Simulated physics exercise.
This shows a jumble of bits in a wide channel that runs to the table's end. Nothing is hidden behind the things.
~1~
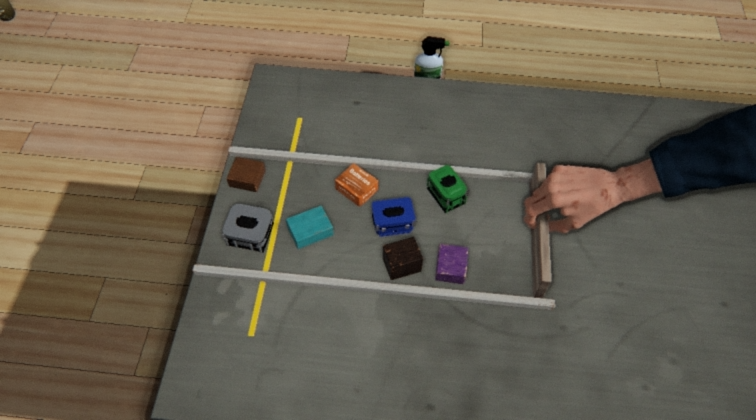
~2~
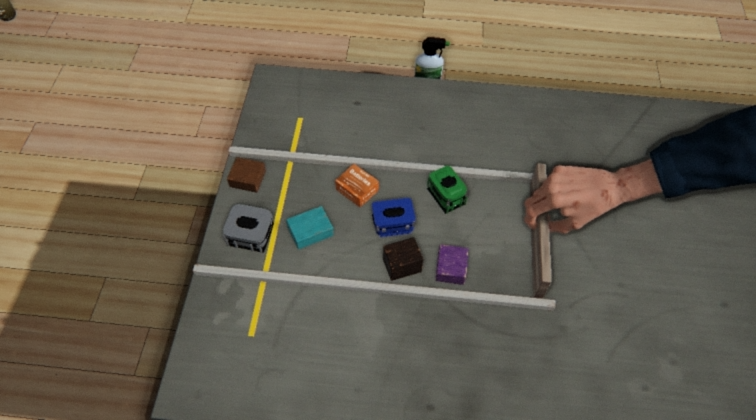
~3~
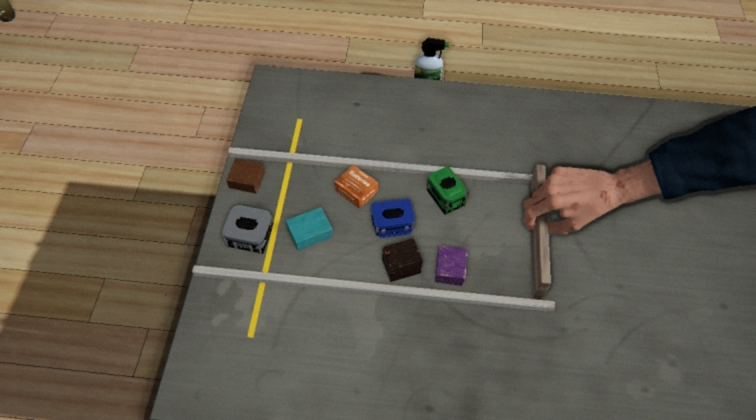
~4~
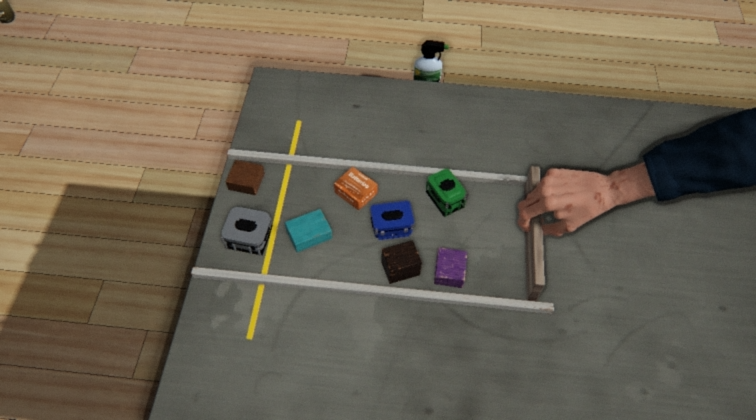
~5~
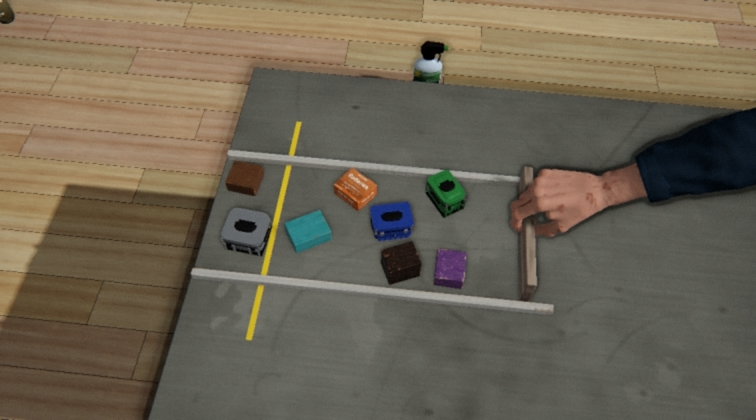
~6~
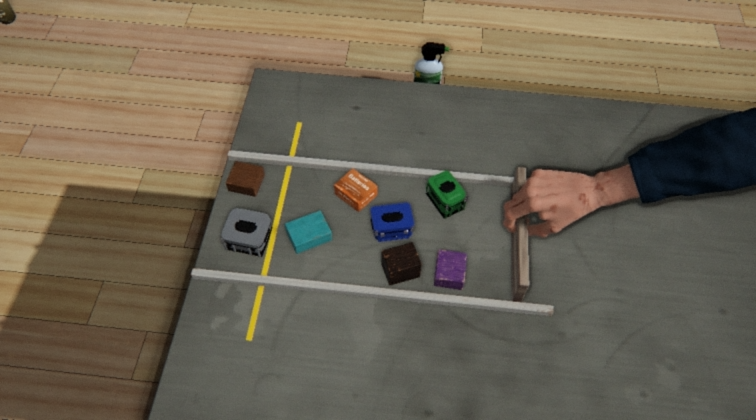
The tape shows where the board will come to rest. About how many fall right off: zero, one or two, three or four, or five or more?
Here the number that fall off is one or two.
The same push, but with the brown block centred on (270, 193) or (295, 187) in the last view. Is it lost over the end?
Place by place, it stays on; comes down.
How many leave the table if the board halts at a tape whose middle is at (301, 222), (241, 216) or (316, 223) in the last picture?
The counts: 0, 5 and 0.
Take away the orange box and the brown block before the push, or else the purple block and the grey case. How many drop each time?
The counts: 1 and 1.
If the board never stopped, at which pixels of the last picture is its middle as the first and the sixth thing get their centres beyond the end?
About (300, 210), then (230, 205).
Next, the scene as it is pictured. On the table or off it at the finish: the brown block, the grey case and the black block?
The brown block drops off; the grey case comes down; the black block survives.
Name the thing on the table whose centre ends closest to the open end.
Foremost is the turquoise block.
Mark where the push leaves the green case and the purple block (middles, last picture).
First (273, 172), then (254, 250).
Soon after, none off yet; brown block at rest near (246, 179); grey case at rest near (248, 232); turquoise block at rest near (308, 232).
Then, none off yet; brown block at rest near (246, 179); grey case moving near (244, 233); turquoise block moved a little near (290, 228).
At rest, the number that fall off is one or two; fallen, grey case and brown block.
